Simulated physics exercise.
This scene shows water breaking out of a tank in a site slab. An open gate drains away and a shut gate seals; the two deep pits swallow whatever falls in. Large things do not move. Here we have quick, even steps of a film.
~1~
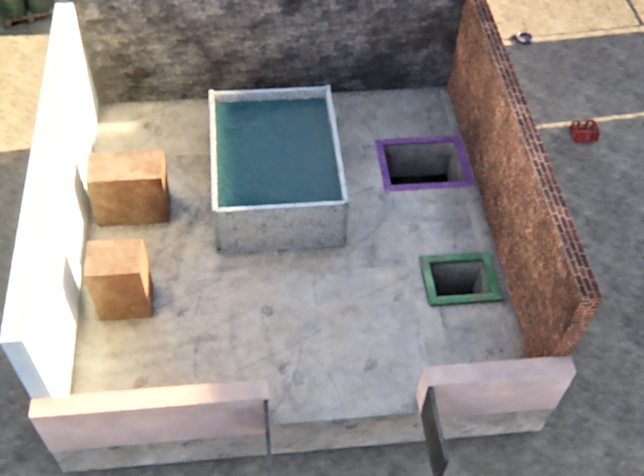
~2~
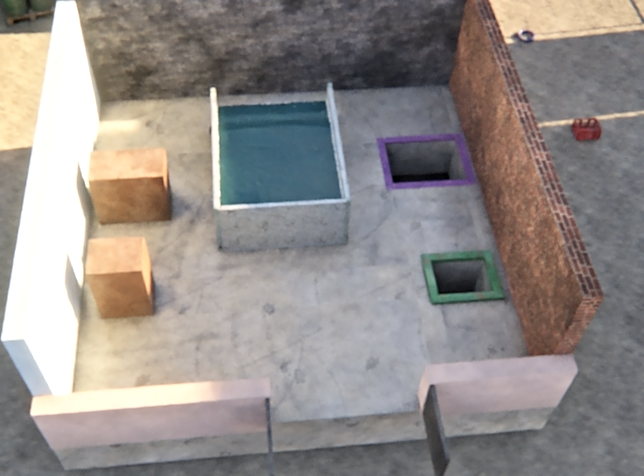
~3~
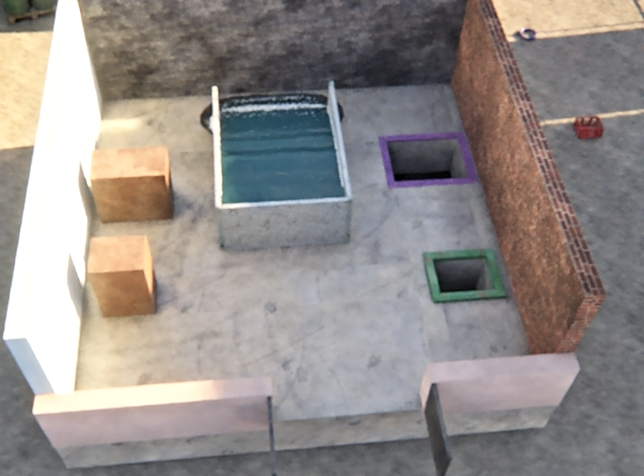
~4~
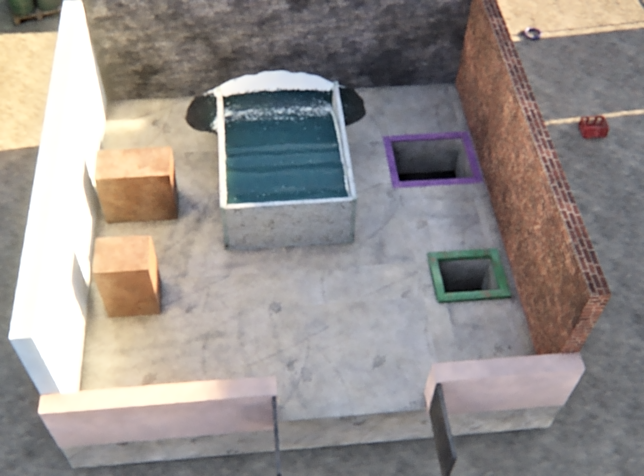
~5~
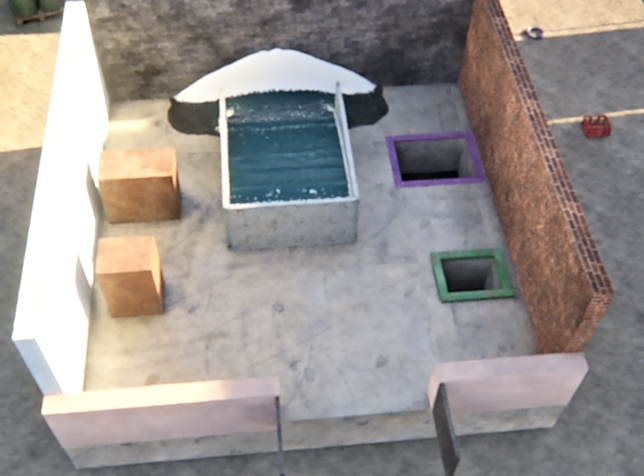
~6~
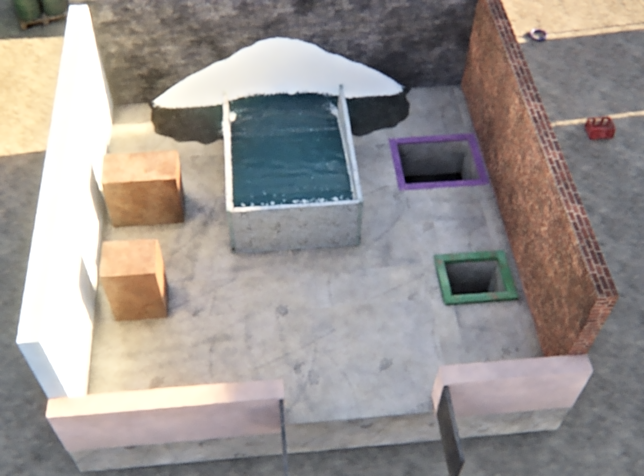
Water breaks out of the tank's far side and spreads across the slab behind it.
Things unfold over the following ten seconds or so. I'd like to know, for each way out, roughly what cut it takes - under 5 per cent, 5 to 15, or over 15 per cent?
The gate takes under 5 per cent. The purple pit takes over 15 per cent. The green pit takes under 5 per cent.
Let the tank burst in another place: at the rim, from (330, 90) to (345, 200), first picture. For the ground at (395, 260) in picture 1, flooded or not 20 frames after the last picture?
At that point: Swamped.
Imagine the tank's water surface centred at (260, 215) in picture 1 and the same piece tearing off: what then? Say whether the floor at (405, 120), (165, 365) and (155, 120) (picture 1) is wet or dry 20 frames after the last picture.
Going through the three spots, I'd say swamped, high and dry, swamped.
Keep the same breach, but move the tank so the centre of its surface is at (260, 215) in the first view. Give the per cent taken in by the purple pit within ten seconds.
Roughly, in per cent: Purple 45.
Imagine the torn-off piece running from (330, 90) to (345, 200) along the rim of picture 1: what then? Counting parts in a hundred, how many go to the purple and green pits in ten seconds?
For purple it's about 65 per cent, and for green about 15 per cent.
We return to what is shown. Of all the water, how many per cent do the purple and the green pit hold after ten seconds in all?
Approximate shares: 40 per cent and 0 per cent.
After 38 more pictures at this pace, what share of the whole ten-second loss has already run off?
Close to 70 out of every hundred.
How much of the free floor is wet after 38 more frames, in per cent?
Close to 65 %.
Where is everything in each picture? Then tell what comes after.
The water tank at (275, 148) is whole and still, in the first frame.
The front is at a hidden place, out from the gap on the water tank's far side, in the second frame.
The front is at (207, 114), out from the gap on the water tank's far side, in the third frame.
Water pours out on the water tank's far side and has run to (201, 97), in the fourth frame.
The front is at (175, 99), out from the gap on the water tank's far side, in the fifth frame.
The front is at (153, 104), out from the gap on the water tank's far side, in the sixth frame.
A moment on, water covers 25 % of the floor; the gate 0 %, the purple pit 0 %, the green pit 0 %.
Next, water covers 30 % of the floor; the gate 0 %, the purple pit 5 %, the green pit 0 %.
Then, water covers 45 % of the floor; the gate 0 %, the purple pit 17 %, the green pit 0 %.
Later, water covers 65 % of the floor; the gate 0 %, the purple pit 29 %, the green pit 0 %.
In the end, water covers 85 % of the floor; the gate 3 %, the purple pit 40 %, the green pit 0 %.
